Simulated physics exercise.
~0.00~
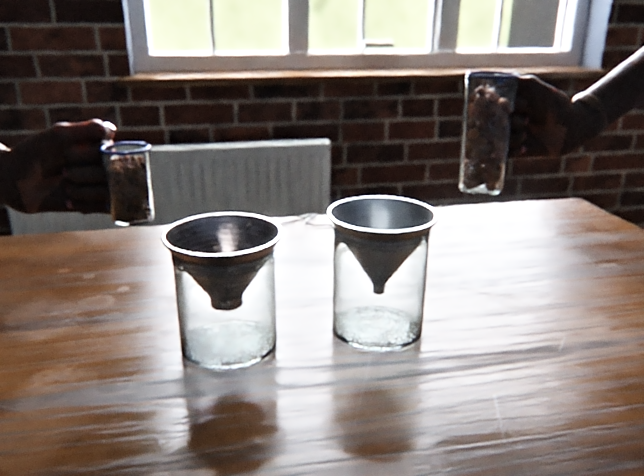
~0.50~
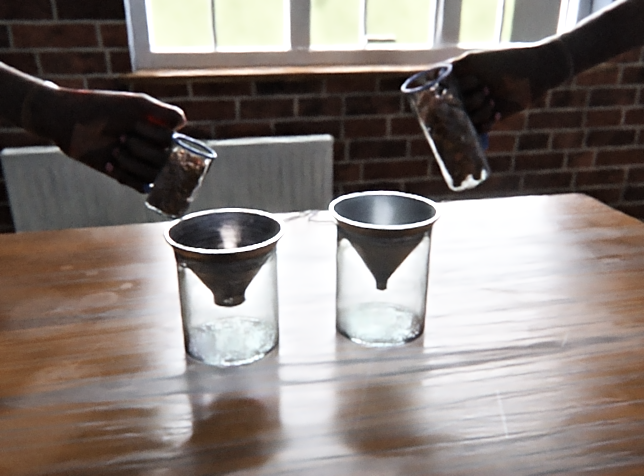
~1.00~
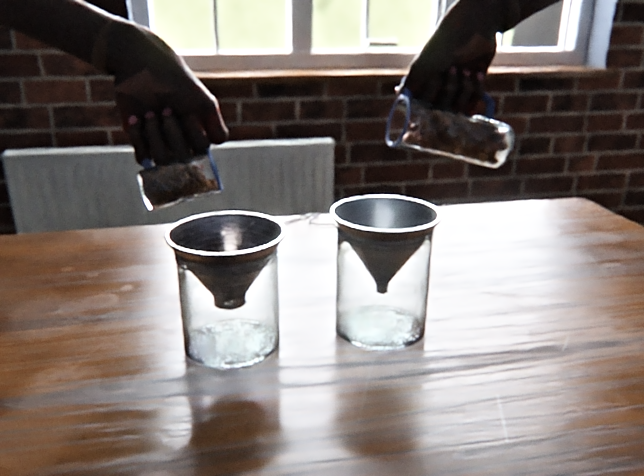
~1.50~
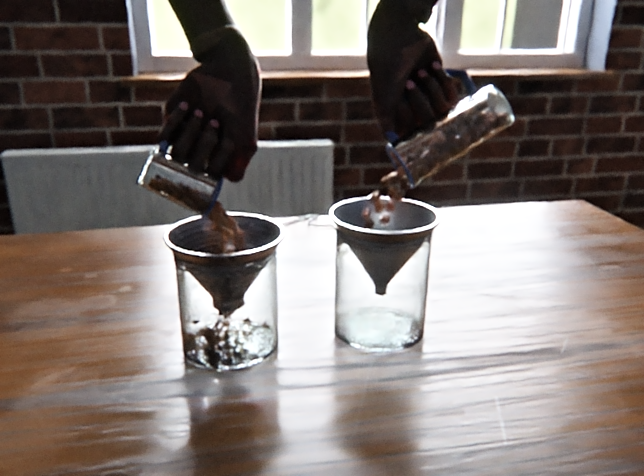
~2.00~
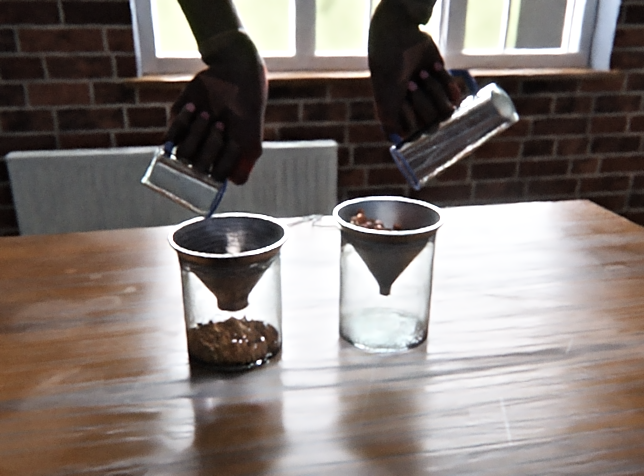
The clip shows two hands tipping small glass cups of brown pieces over metal funnels set in clear jars on a wooden table. The left cupful runs through into its jar, while the right cupful stays stuck in its funnel, leaving the jar below without any.
